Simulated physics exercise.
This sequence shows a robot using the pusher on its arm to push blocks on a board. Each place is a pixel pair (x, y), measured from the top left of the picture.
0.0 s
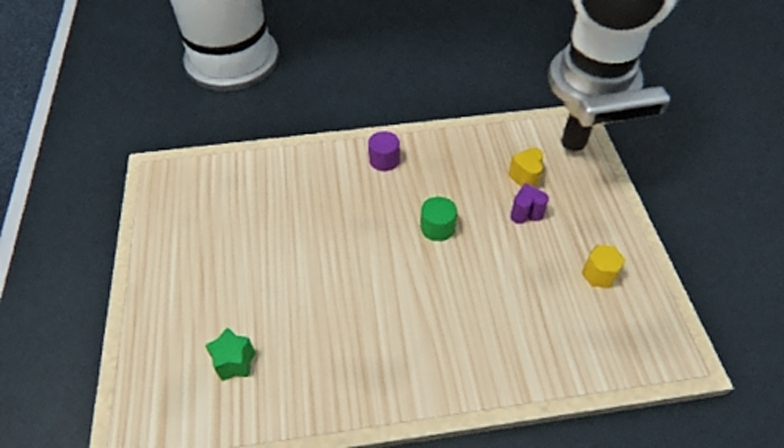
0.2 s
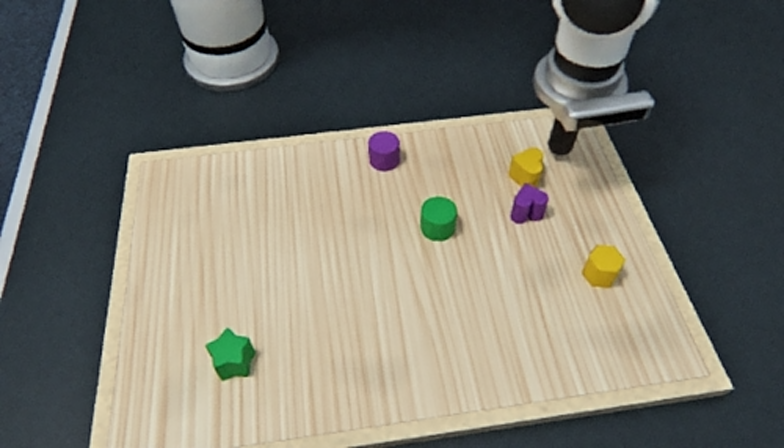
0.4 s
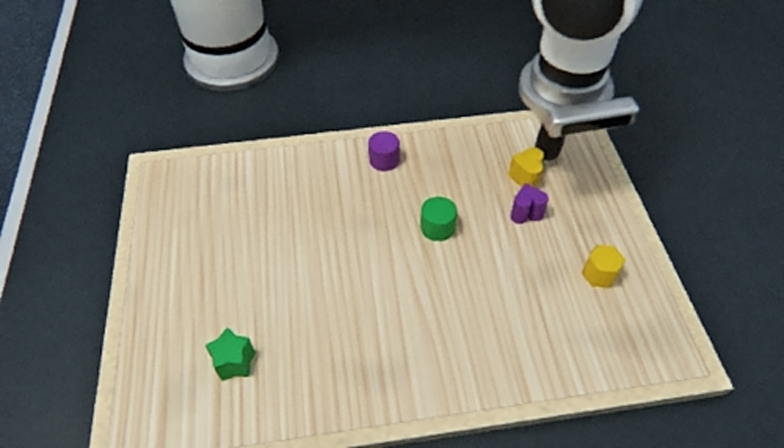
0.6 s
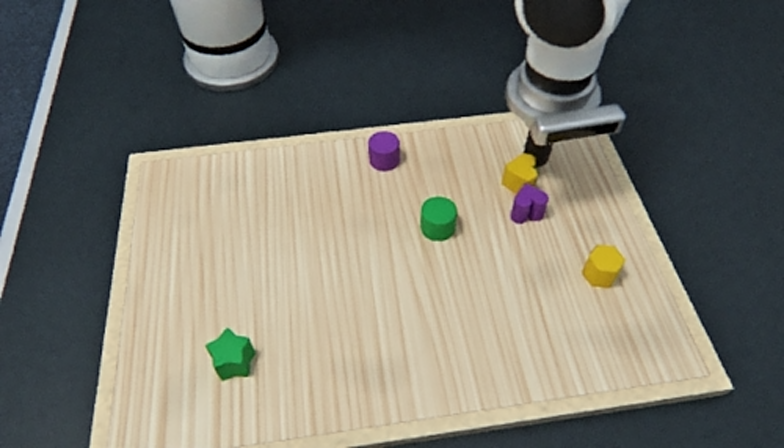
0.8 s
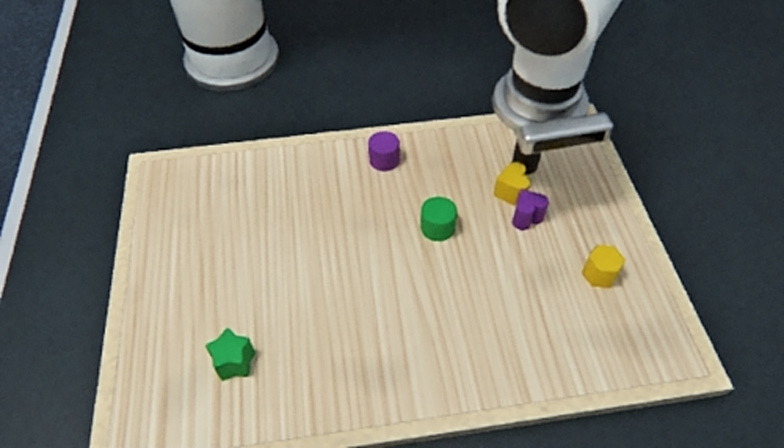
A pale wooden board lies on a dark surface, seen from above at an angle by a still camera. A purple cylinder sits near the back edge, a green cylinder near the middle, a green star at lower left, and yellow and purple hearts above a yellow block at right. The robot arm moves left from the upper right corner, nudging the yellow heart slightly down-left, while the purple heart shifts barely.
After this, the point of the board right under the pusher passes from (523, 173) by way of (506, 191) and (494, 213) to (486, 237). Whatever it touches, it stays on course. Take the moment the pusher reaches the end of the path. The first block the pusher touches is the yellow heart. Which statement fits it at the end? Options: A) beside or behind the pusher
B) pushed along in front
The correct letter is B.
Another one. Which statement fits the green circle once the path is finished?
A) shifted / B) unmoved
Letter B.
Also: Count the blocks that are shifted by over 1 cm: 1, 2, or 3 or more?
Two blocks shift.
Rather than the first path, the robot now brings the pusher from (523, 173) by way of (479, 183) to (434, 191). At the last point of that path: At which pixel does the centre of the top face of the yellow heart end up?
Located at (499, 185).
On the path given first. One third of the way, pusher (508, 185); yellow heart (502, 196), turned 15° anticlockwise; purple heart (532, 210), turned 60° anticlockwise.
Two thirds of the way, pusher (496, 206); yellow heart (498, 219), turned 45° anticlockwise; purple heart (532, 214), turned 90° anticlockwise.
At the end, pusher (488, 231); green circle in place; yellow heart (501, 241), turned 95° anticlockwise; purple heart (532, 214), turned 90° anticlockwise.
